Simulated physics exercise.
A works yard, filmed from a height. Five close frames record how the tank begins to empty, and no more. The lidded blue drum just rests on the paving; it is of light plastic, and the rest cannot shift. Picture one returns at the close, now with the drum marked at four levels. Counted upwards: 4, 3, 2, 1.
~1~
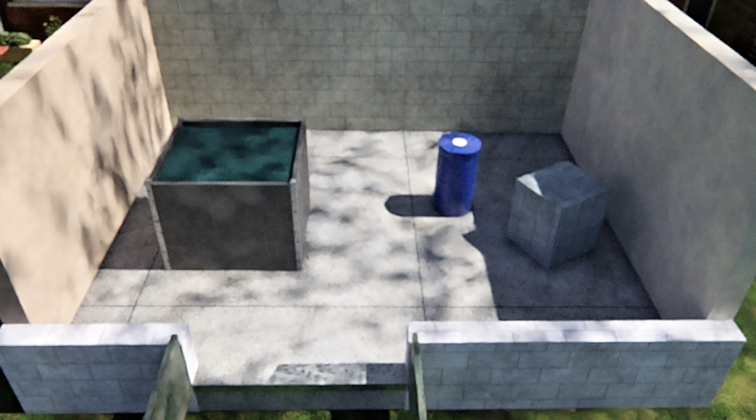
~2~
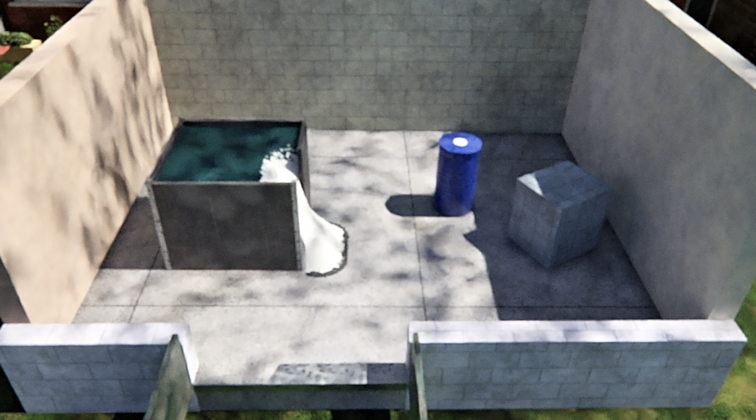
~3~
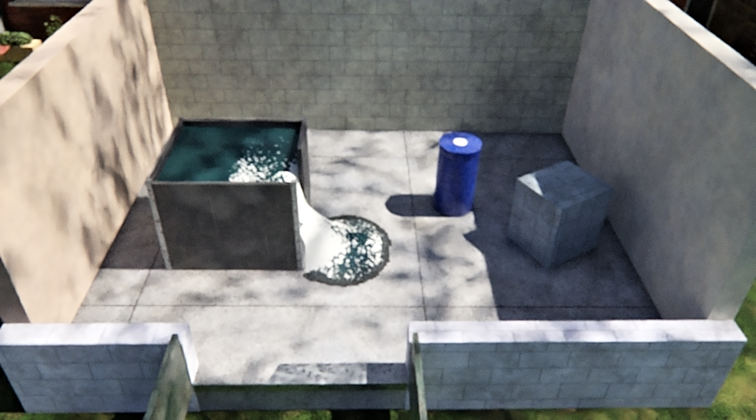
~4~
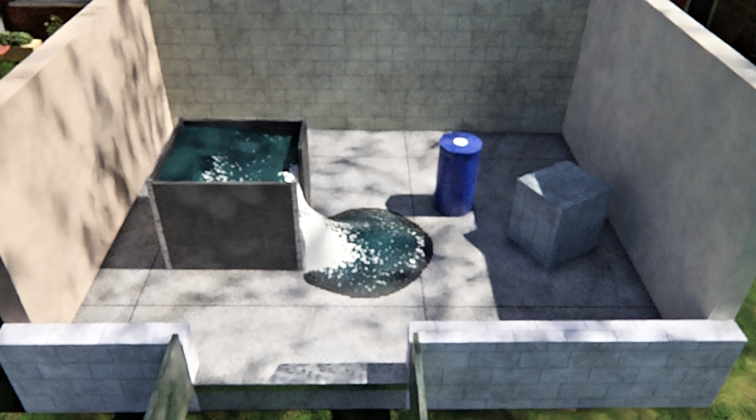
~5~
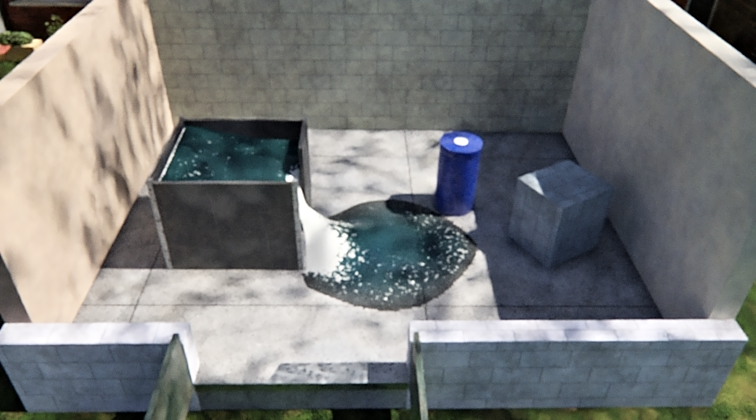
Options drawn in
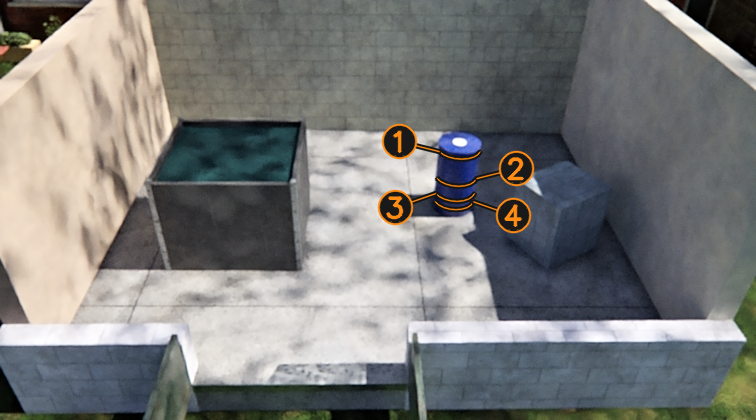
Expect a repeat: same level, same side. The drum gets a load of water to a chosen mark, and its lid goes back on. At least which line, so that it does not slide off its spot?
I would pick mark 2.
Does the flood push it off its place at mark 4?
Yes, it does.
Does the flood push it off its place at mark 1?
No, not at all.
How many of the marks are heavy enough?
Two of them.
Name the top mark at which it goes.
That is mark 3.
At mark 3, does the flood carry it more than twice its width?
No, less.
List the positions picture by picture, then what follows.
In the first picture, lid of the blue drum at (459, 143); tank full, its middle at (233, 155); open gate at (299, 326).
In the second picture, 1 % of the ground wet, in view closest to the drum at (335, 227).
In the third picture, 4 % of the ground wet, in view closest to the drum at (372, 227).
In the fourth picture, 7 % of the ground wet, in view closest to the drum at (404, 221).
In the fifth picture, lid of the blue drum at (460, 142); 11 % of the ground wet, in view closest to the drum at (429, 212).
On the marked copy, 1 at (461, 159); 2 at (458, 186); 3 at (456, 201); 4 at (456, 209); from the bottom up 4, 3, 2, 1.
With 1, it does not move.
With 2, it does not move.
With 3, it is pushed about its own width away.
With 4, it is pushed about 4 times its own width away.
